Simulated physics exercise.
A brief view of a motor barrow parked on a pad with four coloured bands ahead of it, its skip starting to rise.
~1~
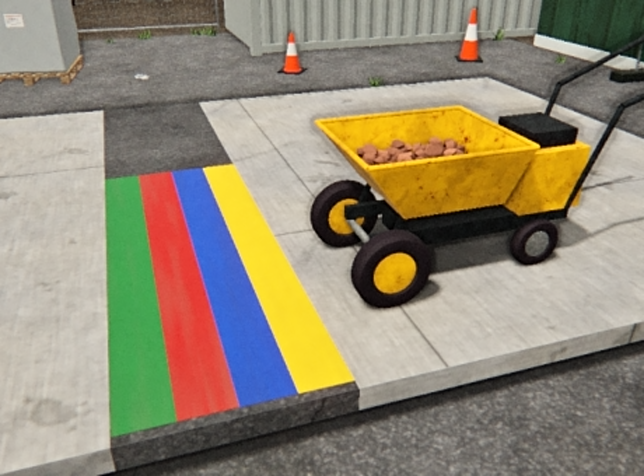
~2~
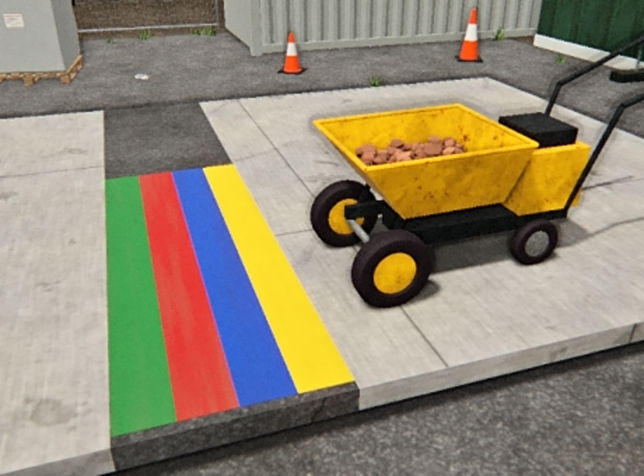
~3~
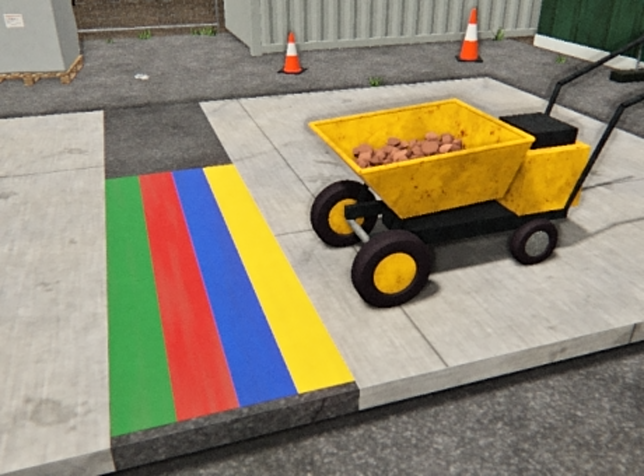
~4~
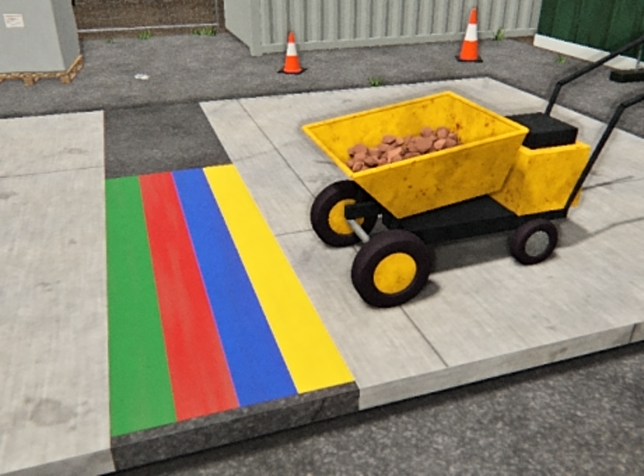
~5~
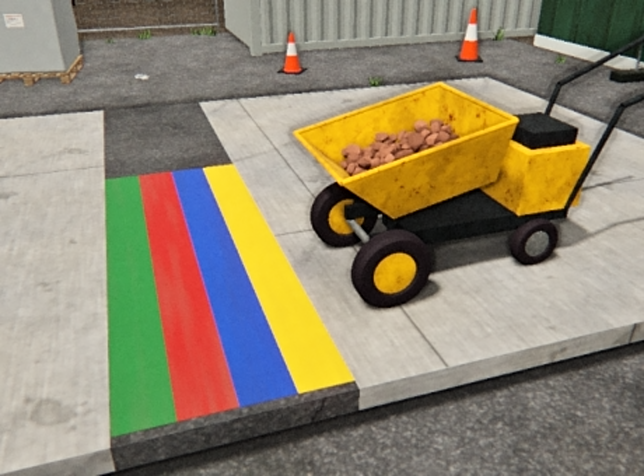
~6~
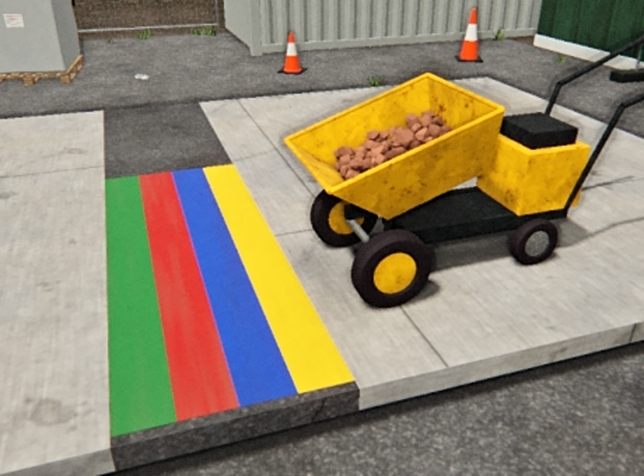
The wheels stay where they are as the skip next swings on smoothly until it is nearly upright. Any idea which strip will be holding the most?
Most likely the blue strip.
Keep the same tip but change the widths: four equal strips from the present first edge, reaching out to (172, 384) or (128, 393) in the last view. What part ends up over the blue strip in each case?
The first case gives around 30 %, the second around 40 %.
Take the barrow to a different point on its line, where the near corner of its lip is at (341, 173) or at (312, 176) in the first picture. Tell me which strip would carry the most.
Spot 1 - the strip in red; spot 2 - the strip in red.
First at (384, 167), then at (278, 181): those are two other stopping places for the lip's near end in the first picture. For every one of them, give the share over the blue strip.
The first gives 40 %, the second 0 %.
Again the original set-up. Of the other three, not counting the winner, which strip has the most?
Second: That red strip.
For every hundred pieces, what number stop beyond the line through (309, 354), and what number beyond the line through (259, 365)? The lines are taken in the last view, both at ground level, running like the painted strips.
About 90 and 60 %.
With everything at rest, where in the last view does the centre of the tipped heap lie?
Centre at rest, last view: Approx. (217, 291).
Soon, skip tipped steeply; all in the skip.
A while on, skip tipped right over; about two thirds in the skip; a stray few over the yellow strip; about a quarter over the blue strip; a stray few over the red strip.
Towards the end, skip tipped right over; a small part in the skip; a small part over the yellow strip; about half over the blue strip; about a quarter over the red strip; a small part over the green strip.
Finally, skip tipped right over; a small part in the skip; a small part over the yellow strip; about half over the blue strip; about a quarter over the red strip; a small part over the green strip.
